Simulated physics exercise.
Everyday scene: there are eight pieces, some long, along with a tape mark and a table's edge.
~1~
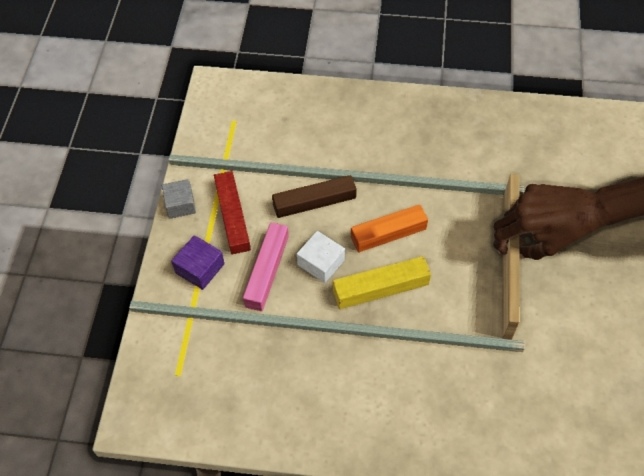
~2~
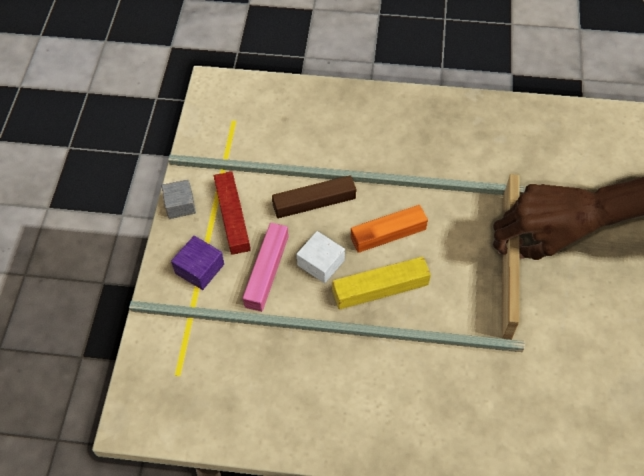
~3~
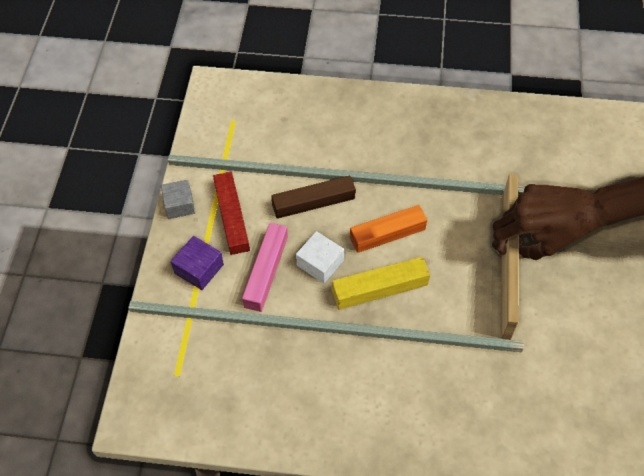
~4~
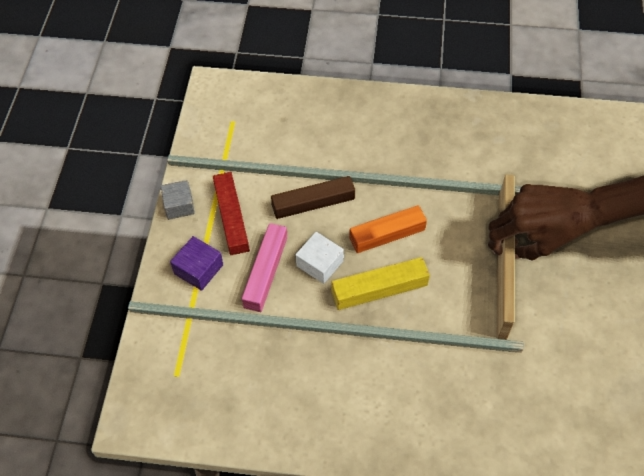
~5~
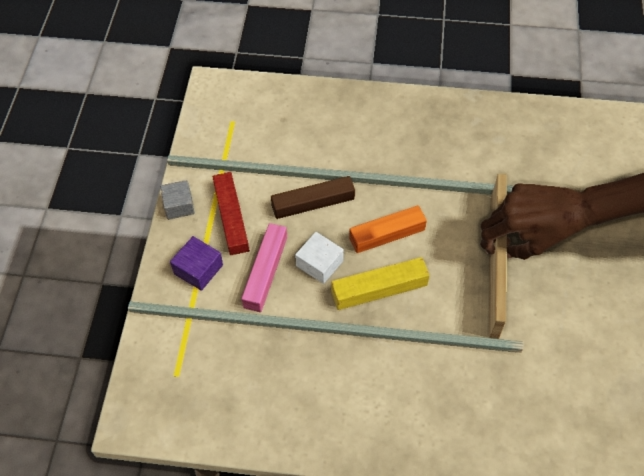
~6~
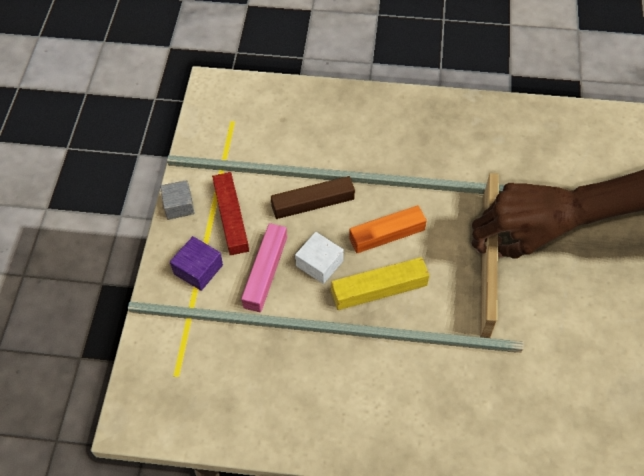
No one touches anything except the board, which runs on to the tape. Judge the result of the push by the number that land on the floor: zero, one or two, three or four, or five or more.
The push is going to knock off a trio or a quartet.
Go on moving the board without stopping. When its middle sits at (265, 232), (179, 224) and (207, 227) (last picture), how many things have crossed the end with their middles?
Per position: 0 / 7 / 4.
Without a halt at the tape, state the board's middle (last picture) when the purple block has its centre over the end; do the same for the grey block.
The middle sits near (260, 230) for the first and near (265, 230) for the other.
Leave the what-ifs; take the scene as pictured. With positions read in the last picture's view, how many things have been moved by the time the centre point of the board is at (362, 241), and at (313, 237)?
Counting first: 4, next 7.
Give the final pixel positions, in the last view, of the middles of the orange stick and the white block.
Final positions: Near (177, 206); near (183, 228).
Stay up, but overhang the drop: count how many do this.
So the number is 3.
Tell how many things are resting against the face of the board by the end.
The count in contact is 4.
Early on, none off yet; grey block at rest near (177, 200); purple block at rest near (197, 263); red bar at rest near (230, 213).
A while later, none off yet; grey block at rest near (177, 200); purple block moving near (193, 263); red bar travelled a little near (218, 212).
Further along, none off yet; grey block leaning a little near (144, 193); purple block leaning a little near (128, 251); red bar travelled about its own width near (165, 204).
Finally, the number that fall off is three or four; lost, pink stick, red bar, purple block and grey block.
